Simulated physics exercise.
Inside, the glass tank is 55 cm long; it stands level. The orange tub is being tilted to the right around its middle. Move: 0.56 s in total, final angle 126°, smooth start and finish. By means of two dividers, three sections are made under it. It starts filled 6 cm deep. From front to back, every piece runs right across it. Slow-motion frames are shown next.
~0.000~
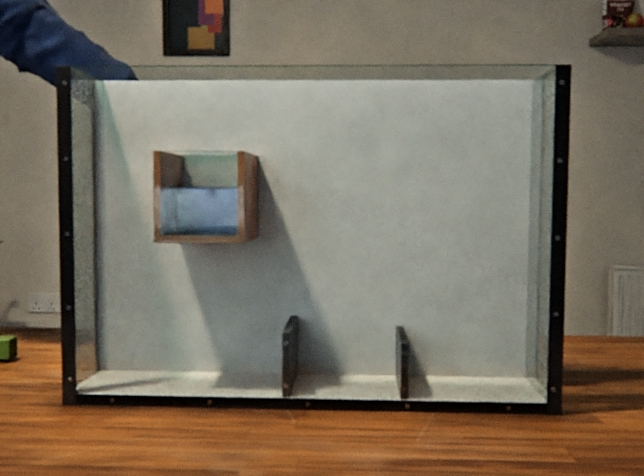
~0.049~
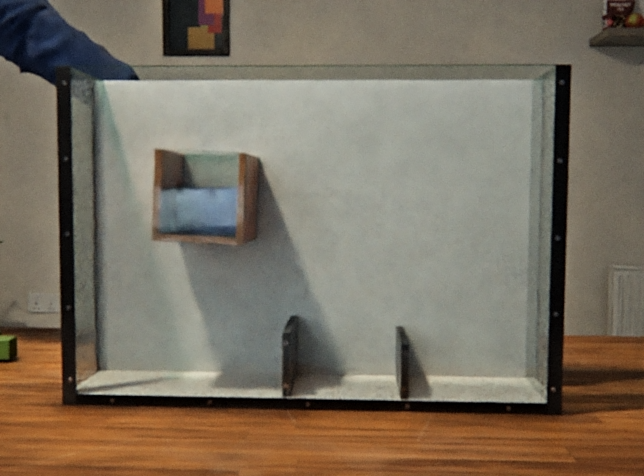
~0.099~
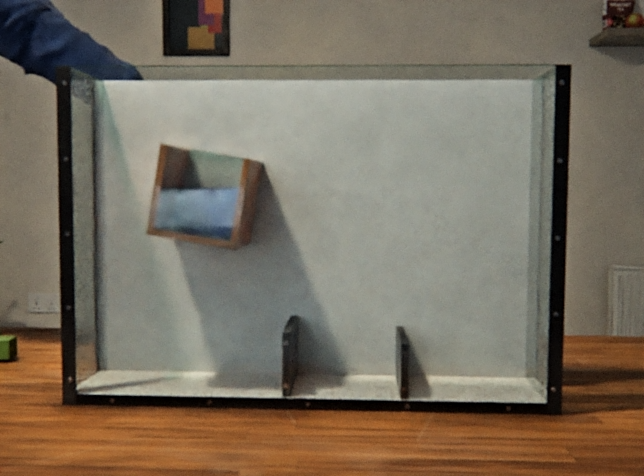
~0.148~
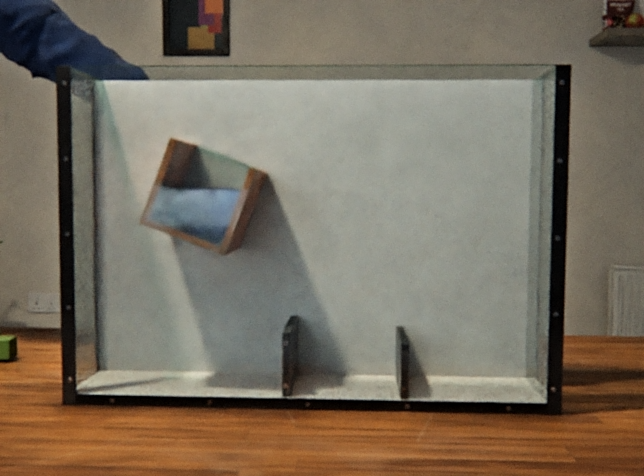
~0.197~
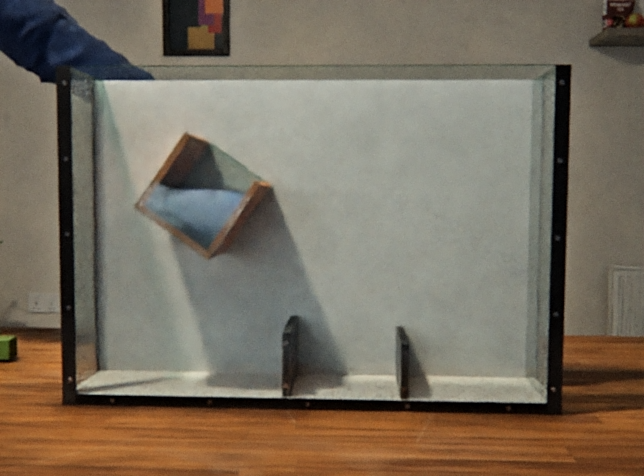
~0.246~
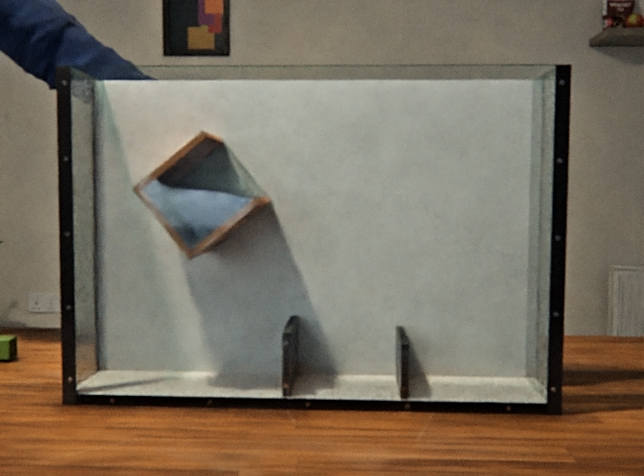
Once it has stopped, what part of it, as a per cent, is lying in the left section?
The left section has about 75 %.
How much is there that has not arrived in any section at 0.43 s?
I'd say some 95 percent.
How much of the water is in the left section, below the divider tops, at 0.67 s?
About 62 %.
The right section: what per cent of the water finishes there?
Near 0 in a hundred.
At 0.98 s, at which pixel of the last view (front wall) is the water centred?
The centre of mass sits near (169, 369) on the front wall.
Then, 0.43 s in, 3 per cent is down, the largest part in the middle section.
Then, 0.67 s in, 87 per cent is down, the largest part in the left section.
Then, 0.98 s in, 94 per cent is down, the largest part in the left section.
Finally, the split from left to right is 74, 26 and 0 per cent.
